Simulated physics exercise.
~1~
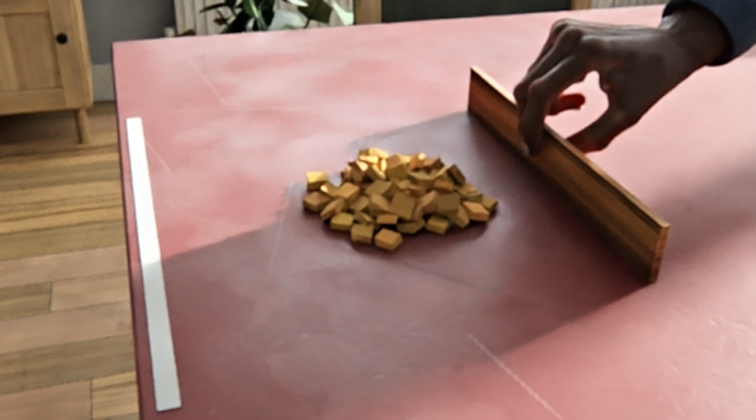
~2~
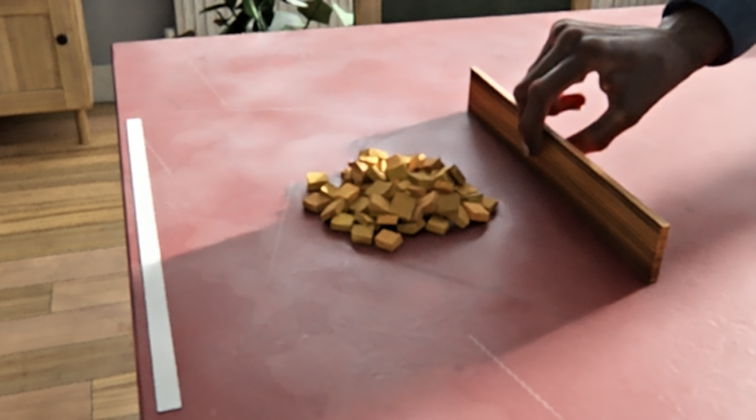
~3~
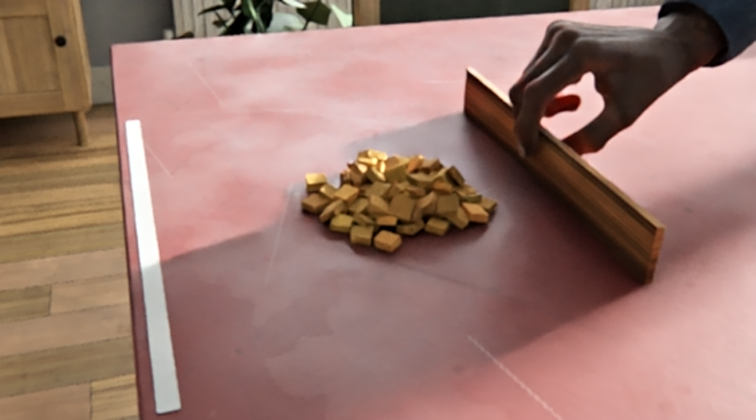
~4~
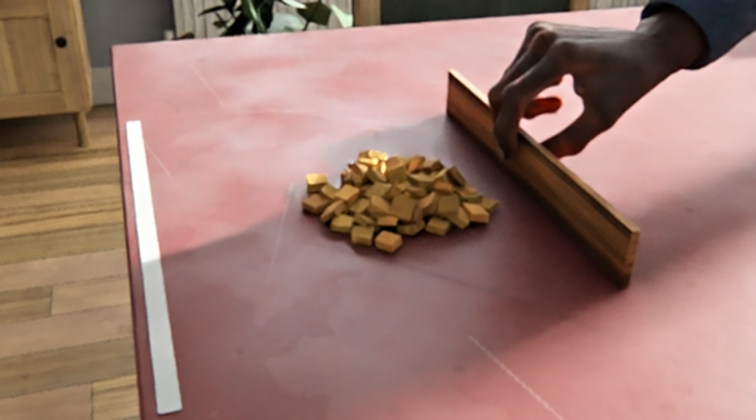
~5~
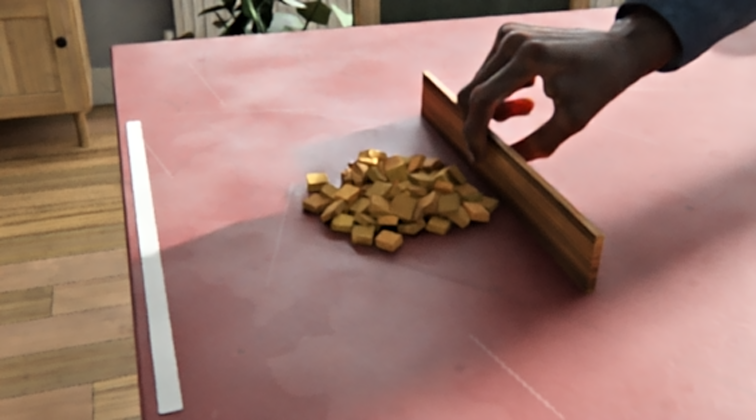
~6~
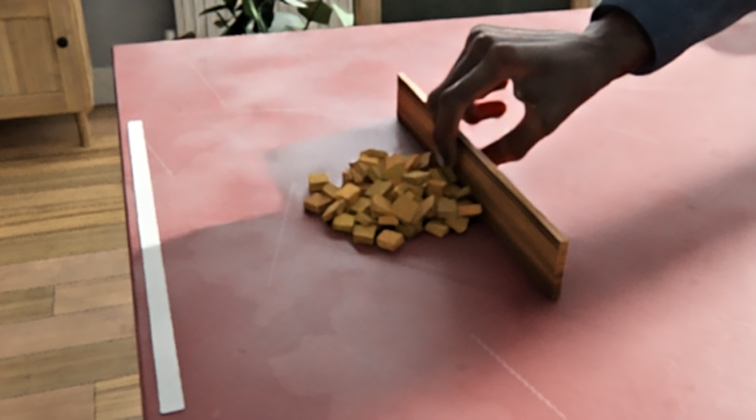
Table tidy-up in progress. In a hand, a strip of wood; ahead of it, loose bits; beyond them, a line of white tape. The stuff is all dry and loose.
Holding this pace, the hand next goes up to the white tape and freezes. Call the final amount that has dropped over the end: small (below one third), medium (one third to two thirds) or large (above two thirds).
Large.
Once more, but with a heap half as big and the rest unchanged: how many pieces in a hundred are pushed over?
I'd say close to 100 %.
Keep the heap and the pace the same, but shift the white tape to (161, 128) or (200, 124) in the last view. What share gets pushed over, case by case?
First close to 80 percent, then close to 30 percent.
Just after the last frame, strip of wood still moving, near (303, 159); heap all on the table, its front near (177, 226).
A moment on, strip of wood stopped at the white tape; heap the larger part over the edge.
Further on, strip of wood stopped at the white tape; heap every one over the edge.
When it is over, strip of wood stopped at the white tape; heap every one over the edge.
